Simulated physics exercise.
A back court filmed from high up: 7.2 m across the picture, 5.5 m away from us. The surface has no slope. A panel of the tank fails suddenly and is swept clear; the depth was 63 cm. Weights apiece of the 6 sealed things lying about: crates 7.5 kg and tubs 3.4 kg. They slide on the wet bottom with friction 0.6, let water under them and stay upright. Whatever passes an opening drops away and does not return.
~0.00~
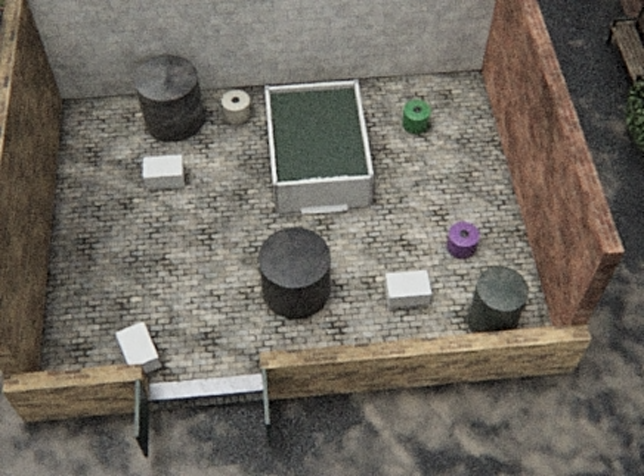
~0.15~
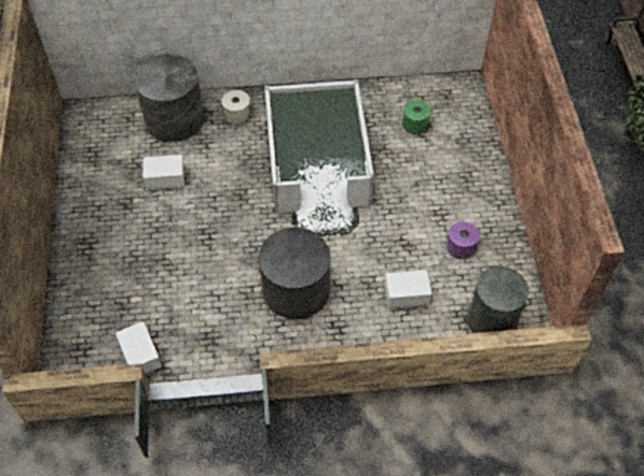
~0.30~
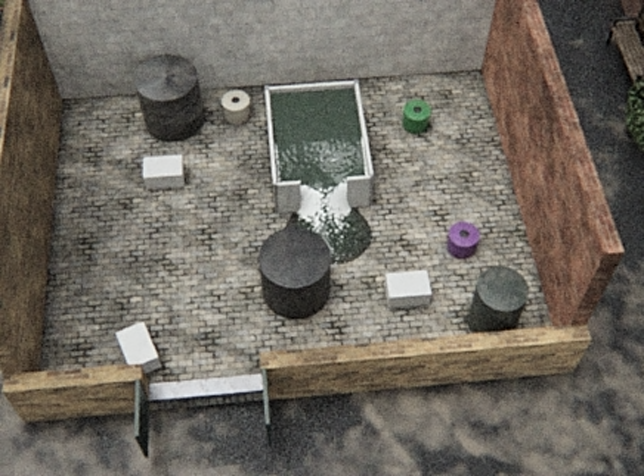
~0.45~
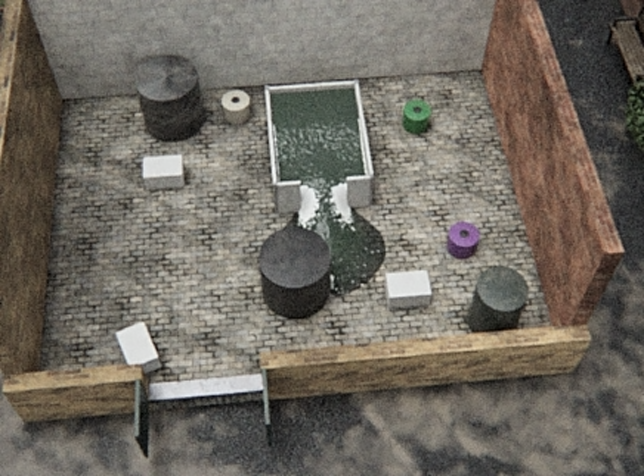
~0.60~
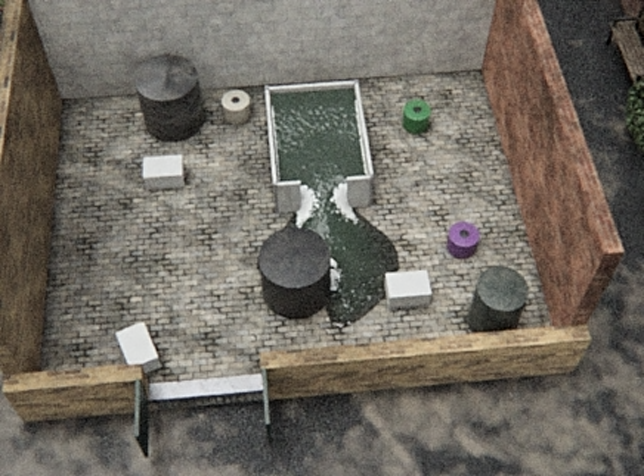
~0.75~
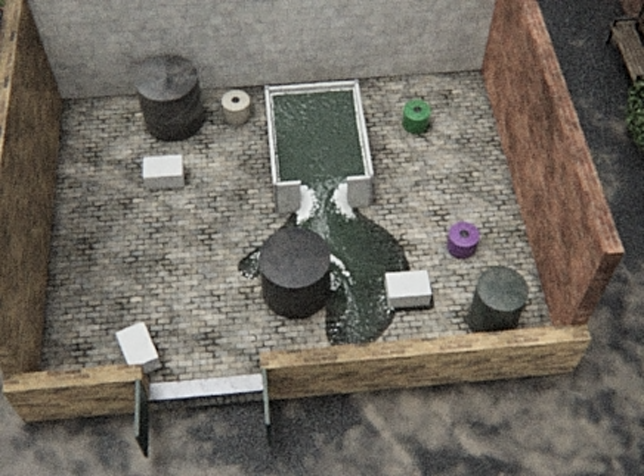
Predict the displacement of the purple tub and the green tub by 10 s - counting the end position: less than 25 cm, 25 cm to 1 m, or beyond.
Purple tub travels far; green tub gets carried off.
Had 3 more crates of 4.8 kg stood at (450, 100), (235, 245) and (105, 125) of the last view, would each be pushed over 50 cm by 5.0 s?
In that order: Short of it, past it, under.
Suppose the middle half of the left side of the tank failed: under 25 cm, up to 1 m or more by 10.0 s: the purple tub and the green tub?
Then the purple tub holds its place, the green tub barely shifts.
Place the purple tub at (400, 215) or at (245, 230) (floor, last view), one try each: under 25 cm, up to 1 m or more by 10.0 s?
In that order: It barely shifts; it is nudged along.
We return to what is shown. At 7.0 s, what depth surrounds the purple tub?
Roughly 3 cm.
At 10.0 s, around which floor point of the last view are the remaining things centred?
Near (223, 193).
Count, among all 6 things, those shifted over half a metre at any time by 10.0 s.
I count 4.
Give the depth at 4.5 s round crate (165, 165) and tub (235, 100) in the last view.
Roughly 1 and 0 cm.
After 2.0 s the purple tub is near (464, 234), 0.0 m from its start, aground; the green tub is near (417, 110), 0.0 m from its start, aground; 0 of 6 are out; 1 afloat.
After 4.5 s the purple tub is near (453, 161), 1.4 m from its start, aground; the green tub is near (417, 110), 0.0 m from its start, aground; 0 of 6 are out; 1 afloat.
After 7.0 s the purple tub is near (390, 112), 2.6 m from its start, afloat; the green tub is near (394, 91), 0.5 m from its start, afloat; 0 of 6 are out; 4 afloat.
After 10.0 s the purple tub is near (372, 102), 2.9 m from its start, afloat; the green tub is near (275, 90), 2.4 m from its start, afloat; 0 of 6 are out; 5 afloat.
